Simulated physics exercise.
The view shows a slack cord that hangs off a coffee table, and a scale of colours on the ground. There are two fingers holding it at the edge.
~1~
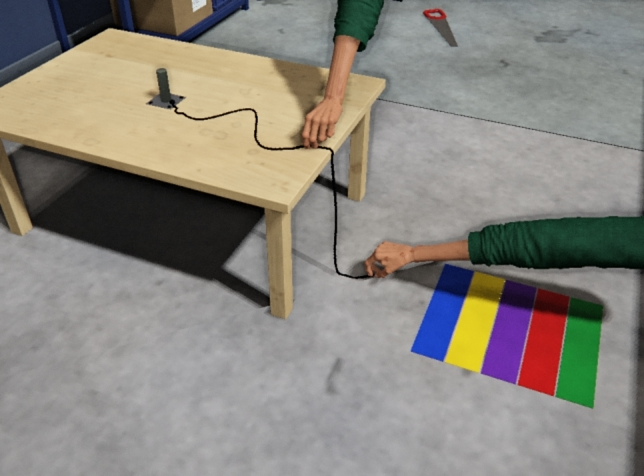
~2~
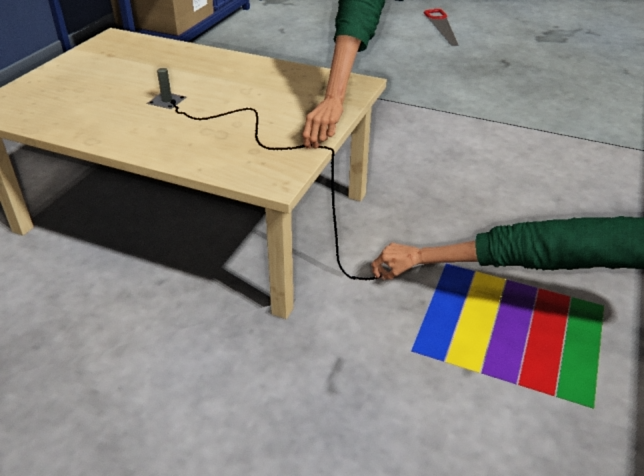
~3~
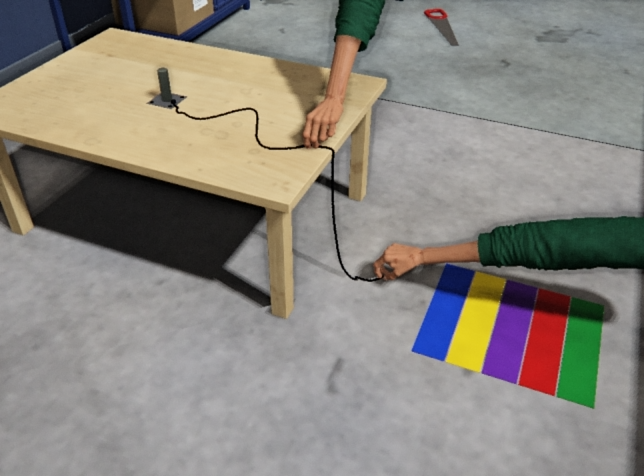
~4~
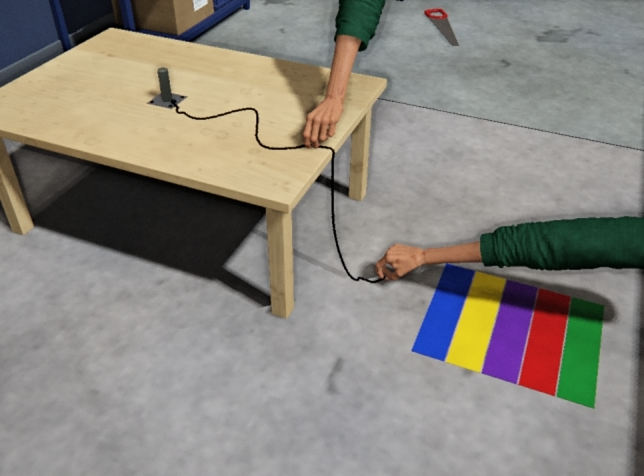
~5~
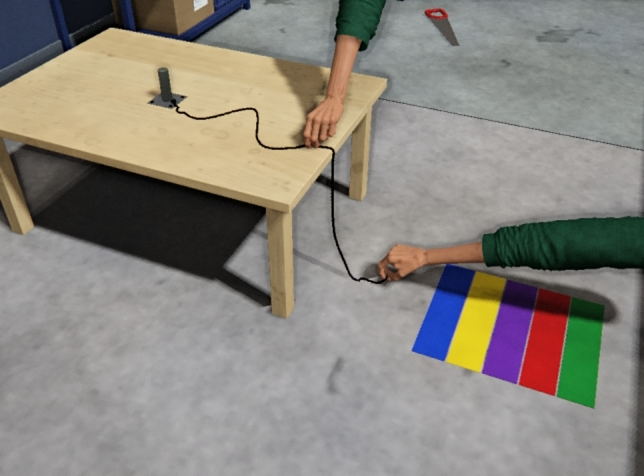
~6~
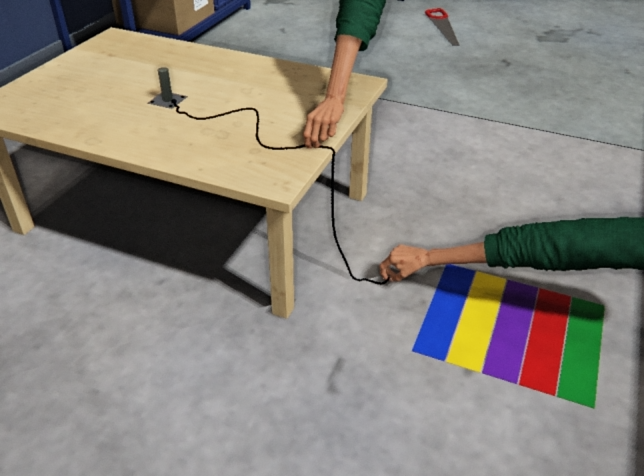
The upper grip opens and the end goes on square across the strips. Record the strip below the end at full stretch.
Below the end: Red.
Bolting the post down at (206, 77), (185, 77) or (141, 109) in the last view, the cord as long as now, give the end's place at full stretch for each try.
You'd find it around (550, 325), then (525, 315), and finally (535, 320).
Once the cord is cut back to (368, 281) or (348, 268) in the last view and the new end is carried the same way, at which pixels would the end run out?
Case by case: Roughly (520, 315), then roughly (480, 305).
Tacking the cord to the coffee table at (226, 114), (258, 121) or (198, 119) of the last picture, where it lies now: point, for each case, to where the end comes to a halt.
Expect roughly (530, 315) for the first, (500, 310) for the second and (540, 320) for the third.
Soon after, end near (495, 308); over yellow.
Then, end near (531, 318); over purple.
At full stretch, end near (554, 324); over red. It gets as far as the red strip.
